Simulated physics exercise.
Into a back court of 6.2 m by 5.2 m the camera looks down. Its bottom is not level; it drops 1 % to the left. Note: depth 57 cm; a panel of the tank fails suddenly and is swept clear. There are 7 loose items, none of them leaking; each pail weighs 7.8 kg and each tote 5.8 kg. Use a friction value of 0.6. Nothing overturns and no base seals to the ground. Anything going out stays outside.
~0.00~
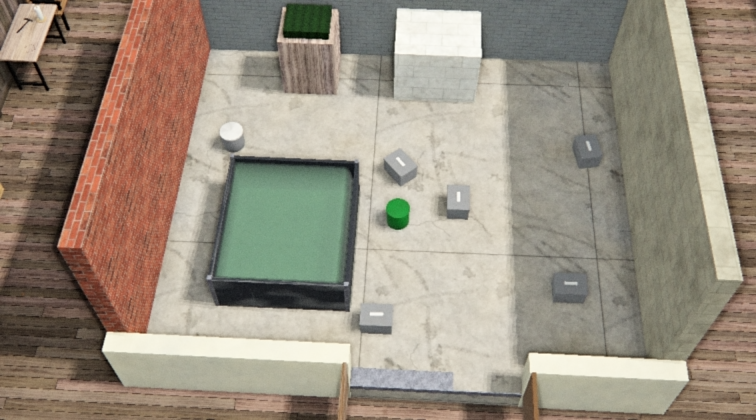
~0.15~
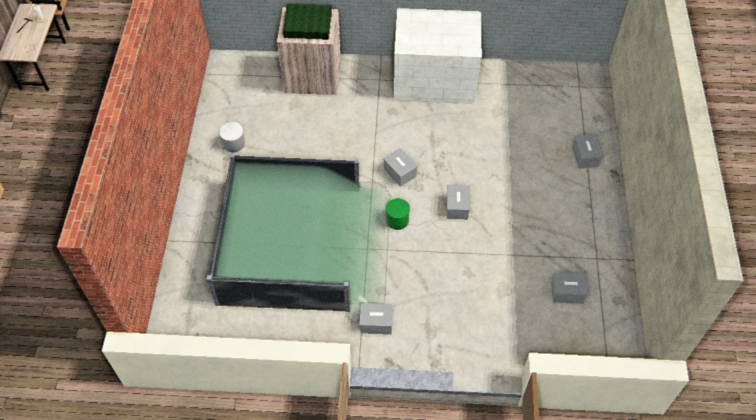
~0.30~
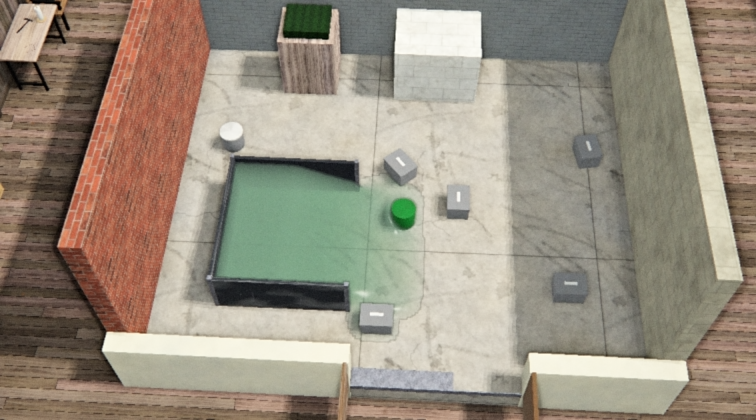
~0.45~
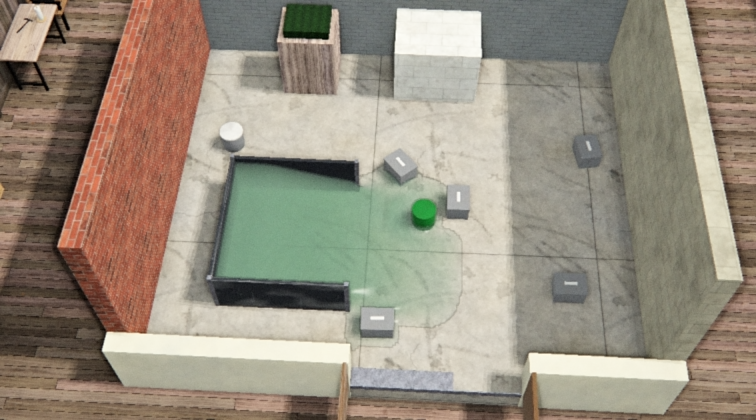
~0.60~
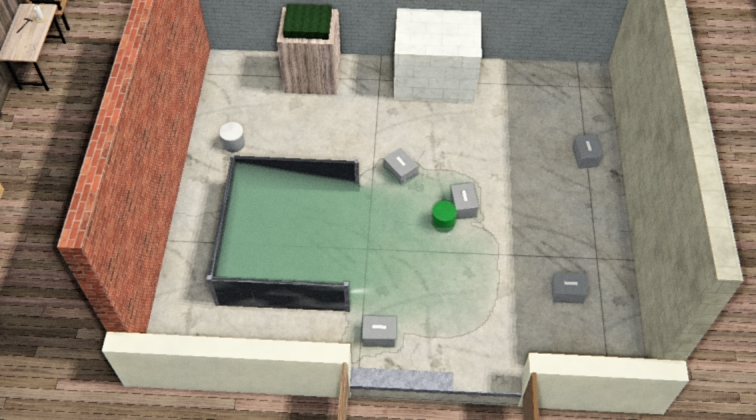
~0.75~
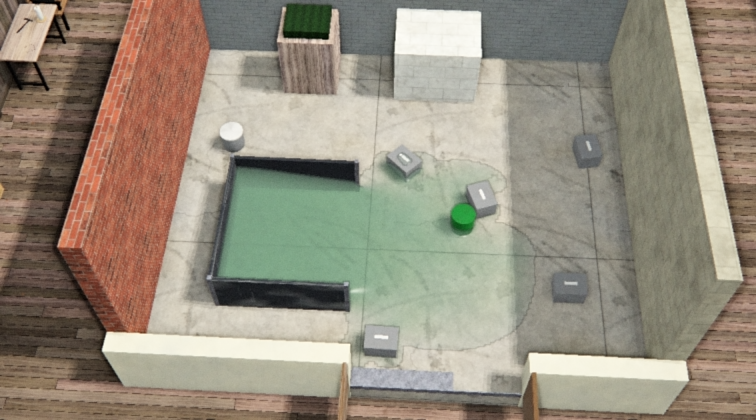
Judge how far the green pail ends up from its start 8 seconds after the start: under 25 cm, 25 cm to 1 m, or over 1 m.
Expect a big change in position.
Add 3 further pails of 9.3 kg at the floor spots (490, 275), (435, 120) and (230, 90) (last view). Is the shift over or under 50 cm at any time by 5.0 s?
In that order: Over, short of it, less.
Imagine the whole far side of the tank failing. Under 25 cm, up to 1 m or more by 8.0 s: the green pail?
The answer: The green pail stays more or less still.
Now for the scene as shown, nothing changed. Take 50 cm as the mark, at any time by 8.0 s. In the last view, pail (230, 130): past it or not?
It stayed inside.
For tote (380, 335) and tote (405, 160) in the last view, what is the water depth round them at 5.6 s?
About 4 and 3 cm.
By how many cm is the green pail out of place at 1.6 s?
Roughly 250 centimetres by that point.
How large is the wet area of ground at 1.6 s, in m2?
I'd put it close to 17 m2.
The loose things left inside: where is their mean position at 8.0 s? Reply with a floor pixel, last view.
Near (434, 168).
After 1.6 s the green pail is near (587, 223), 2.5 m from its start, aground; 0 of 7 are out; 1 afloat.
After 3.6 s the green pail is near (605, 205), 2.7 m from its start, afloat; 0 of 7 are out; 4 afloat.
After 5.6 s the green pail is near (595, 176), 2.7 m from its start, aground; 0 of 7 are out; 3 afloat.
After 8.0 s the green pail is near (594, 184), 2.7 m from its start, aground; 1 of 7 are out; 3 afloat.
